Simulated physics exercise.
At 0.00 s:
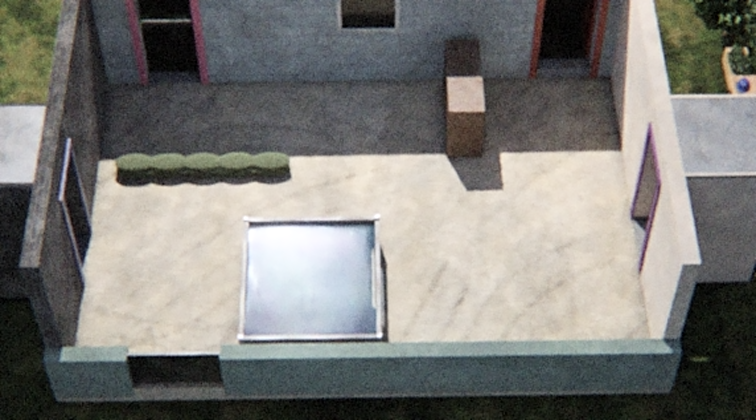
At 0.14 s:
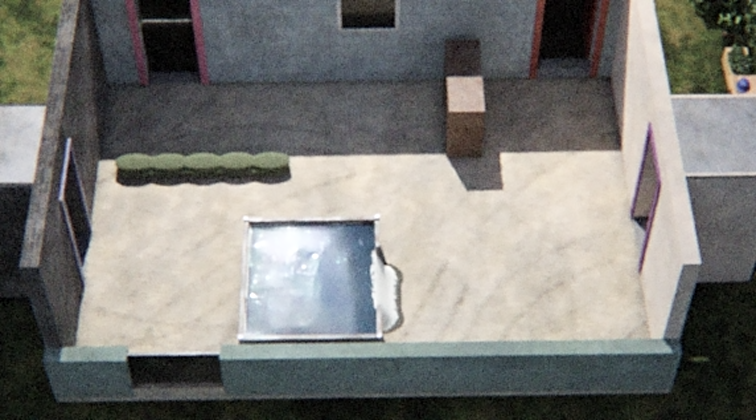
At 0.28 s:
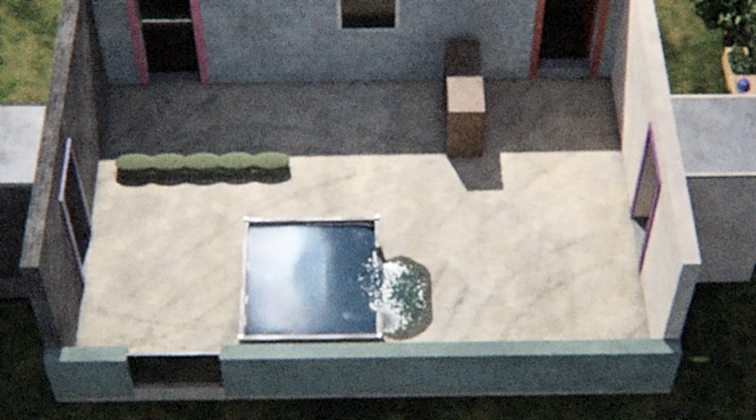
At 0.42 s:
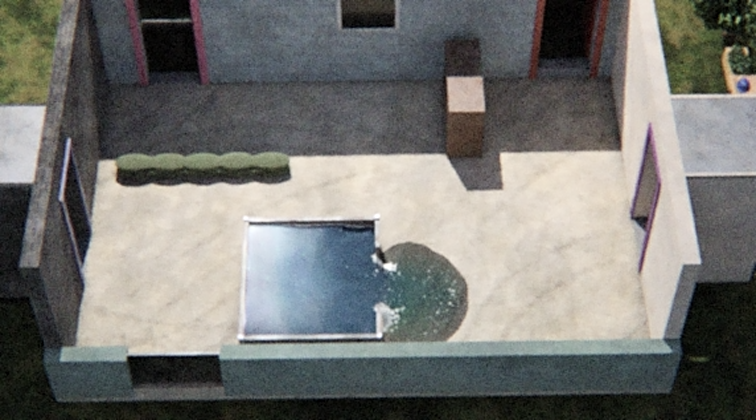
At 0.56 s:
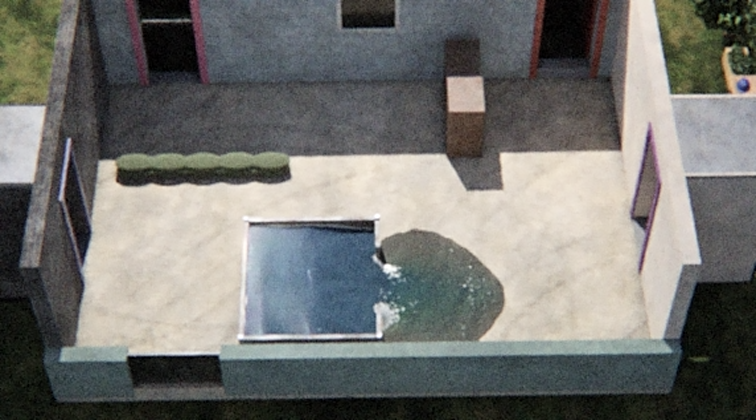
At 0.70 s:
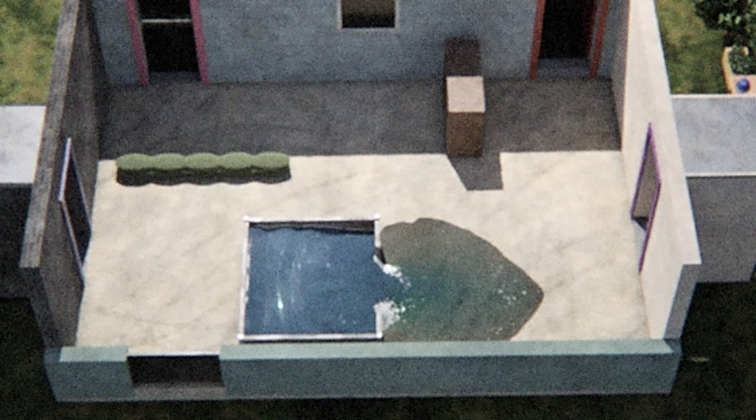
Water sits still and pale in a square tank in a walled yard, with a low green hedge-like row and a brown block behind it. It then bursts through the tank's right side in a small white splash and spreads rightward across the paving as a widening, dark, pointed pool.
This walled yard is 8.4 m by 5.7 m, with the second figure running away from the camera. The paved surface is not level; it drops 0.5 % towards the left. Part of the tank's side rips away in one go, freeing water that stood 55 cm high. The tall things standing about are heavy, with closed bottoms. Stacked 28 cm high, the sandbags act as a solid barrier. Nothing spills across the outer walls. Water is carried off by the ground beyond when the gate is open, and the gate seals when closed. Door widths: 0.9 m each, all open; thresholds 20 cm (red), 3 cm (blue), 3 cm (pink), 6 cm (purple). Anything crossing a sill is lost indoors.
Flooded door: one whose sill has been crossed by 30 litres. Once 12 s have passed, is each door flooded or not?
The red door lets in less than the cap, the blue door lets in less than the cap, the pink door lets in less than the cap, the purple door lets in more than the cap.
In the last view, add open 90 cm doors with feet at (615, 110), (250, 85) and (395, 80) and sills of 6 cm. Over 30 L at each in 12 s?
Door 1: Higher; door 2: Lower; door 3: Lower.
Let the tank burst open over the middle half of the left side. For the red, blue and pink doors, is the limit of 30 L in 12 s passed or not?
Then red would come out on the low side, blue on the high side and pink on the high side.
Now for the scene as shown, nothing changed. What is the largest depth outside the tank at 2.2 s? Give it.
Max around 32 cm.
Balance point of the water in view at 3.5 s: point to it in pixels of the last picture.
About (441, 283).
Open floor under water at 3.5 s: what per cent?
Wet share: Near 35 percent.
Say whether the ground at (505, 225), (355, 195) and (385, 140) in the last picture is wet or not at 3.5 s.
First spot soaked, second bone dry, third bone dry.
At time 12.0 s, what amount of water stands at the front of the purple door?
Depth: ~ 7.5 cm.
After 1.4 s water covers 25 % of the floor and is deepest (33 cm) near (384, 298); red door not reached, blue door not reached, pink door not reached, purple door not reached.
After 2.2 s water covers 30 % of the floor and is deepest (32 cm) near (634, 355); red door not reached, blue door not reached, pink door not reached, purple door 15 cm at the sill, 20 L in.
After 3.5 s water covers 35 % of the floor and is deepest (22 cm) near (646, 355); red door not reached, blue door not reached, pink door not reached, purple door 15 cm at the sill, 77 L in.
After 7.0 s water covers 50 % of the floor and is deepest (19 cm) near (552, 82); red door 16 cm at the sill, 0 L in, blue door not reached, pink door not reached, purple door 9 cm at the sill, 113 L in.
After 12.0 s water covers 70 % of the floor and is deepest (10 cm) near (478, 107); red door 10 cm at the sill, 0 L in, blue door not reached, pink door 1 cm at the sill, 0 L in, purple door 7 cm at the sill, 128 L in.
